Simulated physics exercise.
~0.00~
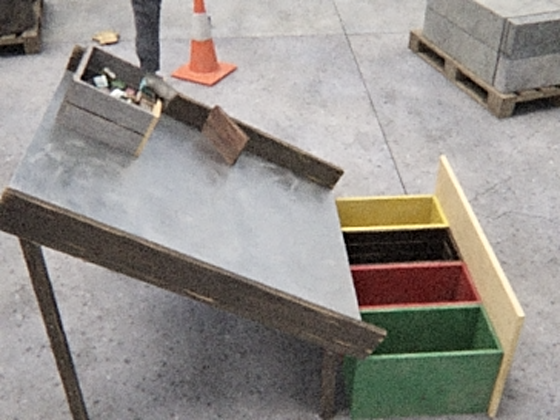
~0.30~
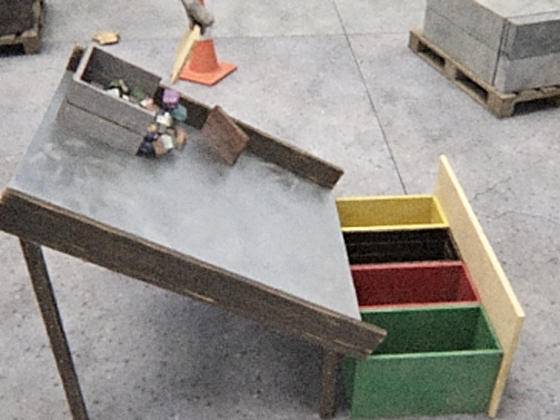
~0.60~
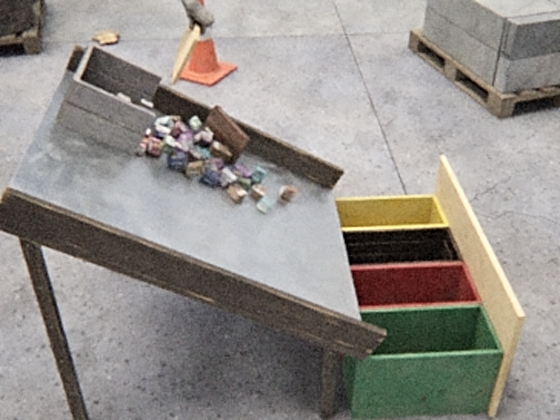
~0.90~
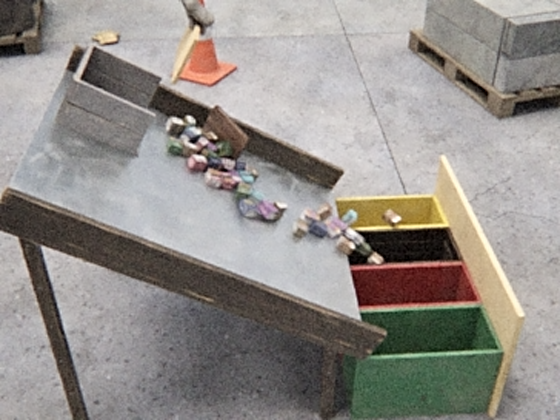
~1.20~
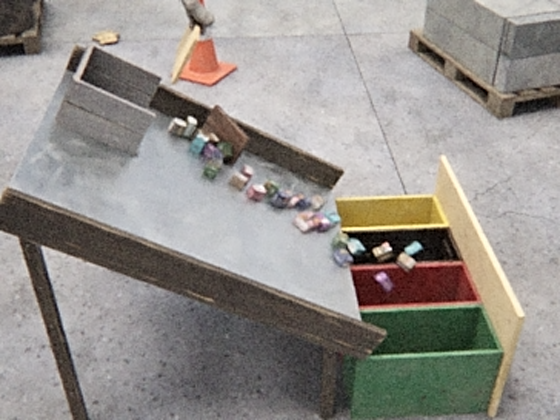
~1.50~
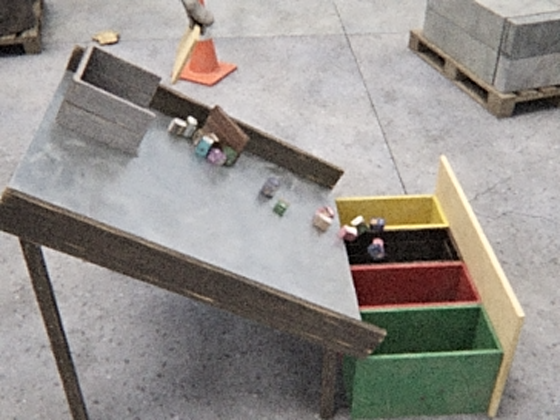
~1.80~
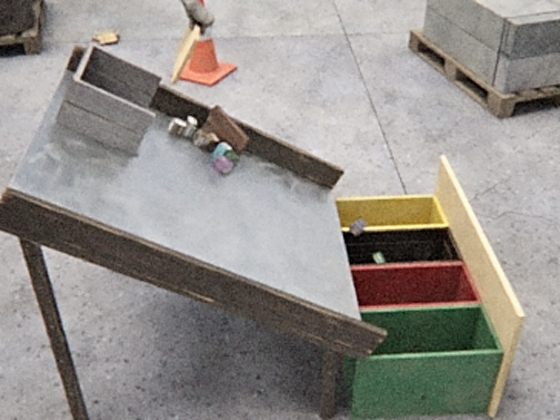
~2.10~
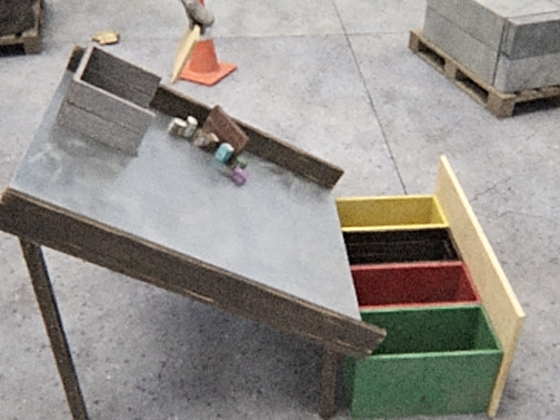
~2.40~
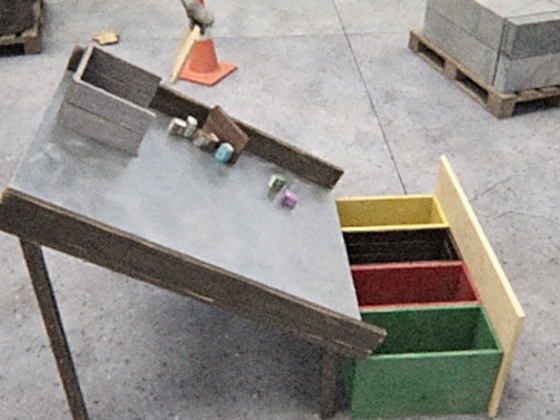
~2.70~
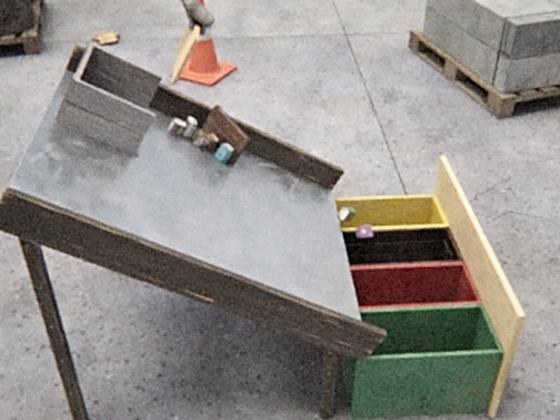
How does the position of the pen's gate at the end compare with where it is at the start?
At the start the gate closes off the lower end of the grey pen. By the end it is farther up and to the right, clear of the pen and leaning at an angle near the orange cone.
